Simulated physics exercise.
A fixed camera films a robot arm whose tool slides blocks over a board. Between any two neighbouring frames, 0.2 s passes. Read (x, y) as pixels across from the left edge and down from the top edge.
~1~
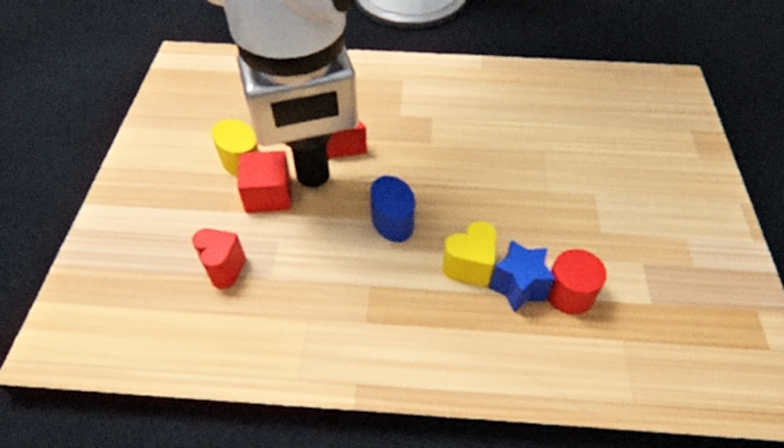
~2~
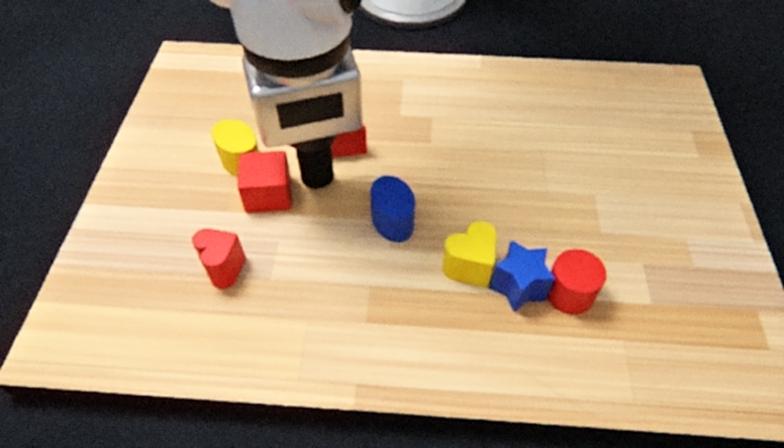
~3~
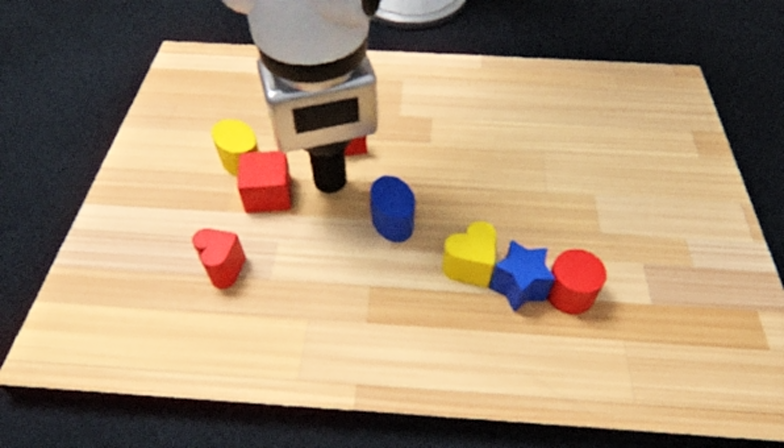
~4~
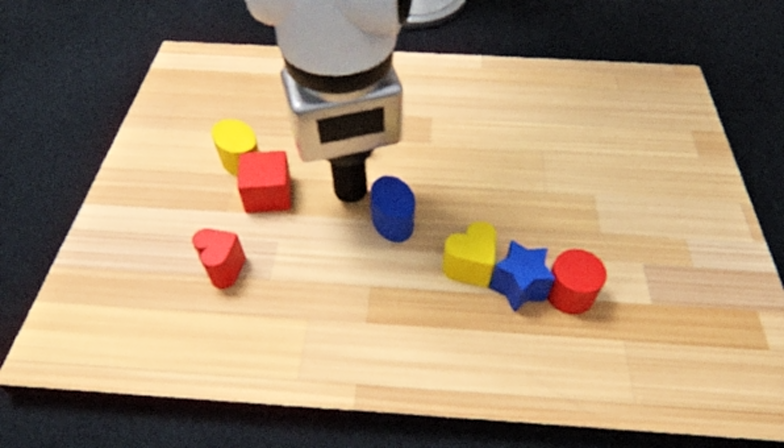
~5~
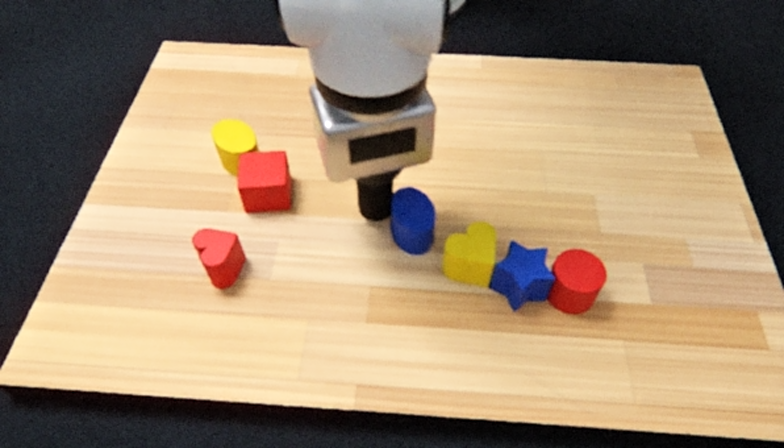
A robot arm moves right across a wooden board and nudges a blue oval block.
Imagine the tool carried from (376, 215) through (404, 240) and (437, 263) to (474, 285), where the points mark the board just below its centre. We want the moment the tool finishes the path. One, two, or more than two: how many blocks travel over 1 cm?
That push would leave three or more blocks displaced by more than about 1 cm.
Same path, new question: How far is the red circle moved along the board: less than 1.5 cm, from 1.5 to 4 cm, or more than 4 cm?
Travel: 1.5-4 cm.
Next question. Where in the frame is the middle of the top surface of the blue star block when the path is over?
It comes to (576, 292).
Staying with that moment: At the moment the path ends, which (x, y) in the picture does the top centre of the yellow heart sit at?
At pixel (528, 275).
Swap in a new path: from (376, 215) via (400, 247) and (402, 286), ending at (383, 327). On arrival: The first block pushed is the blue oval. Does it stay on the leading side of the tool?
It is off to the side or behind.
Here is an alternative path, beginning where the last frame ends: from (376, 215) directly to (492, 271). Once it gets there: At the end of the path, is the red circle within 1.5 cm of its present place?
In short: Yes.
The first path, step by step. One third of the way, tool (405, 232); blue oval (446, 222), turned 25° clockwise; yellow heart (480, 250); blue star block (530, 268).
Two thirds of the way, tool (438, 256); blue oval (474, 220), turned 15° clockwise; yellow heart (493, 258); blue star block (538, 277), turned 15° anticlockwise; red circle (585, 270).
At the end, tool (475, 278); blue oval (480, 220); yellow heart (528, 275); blue star block (576, 292), turned 15° anticlockwise; red circle (618, 274).
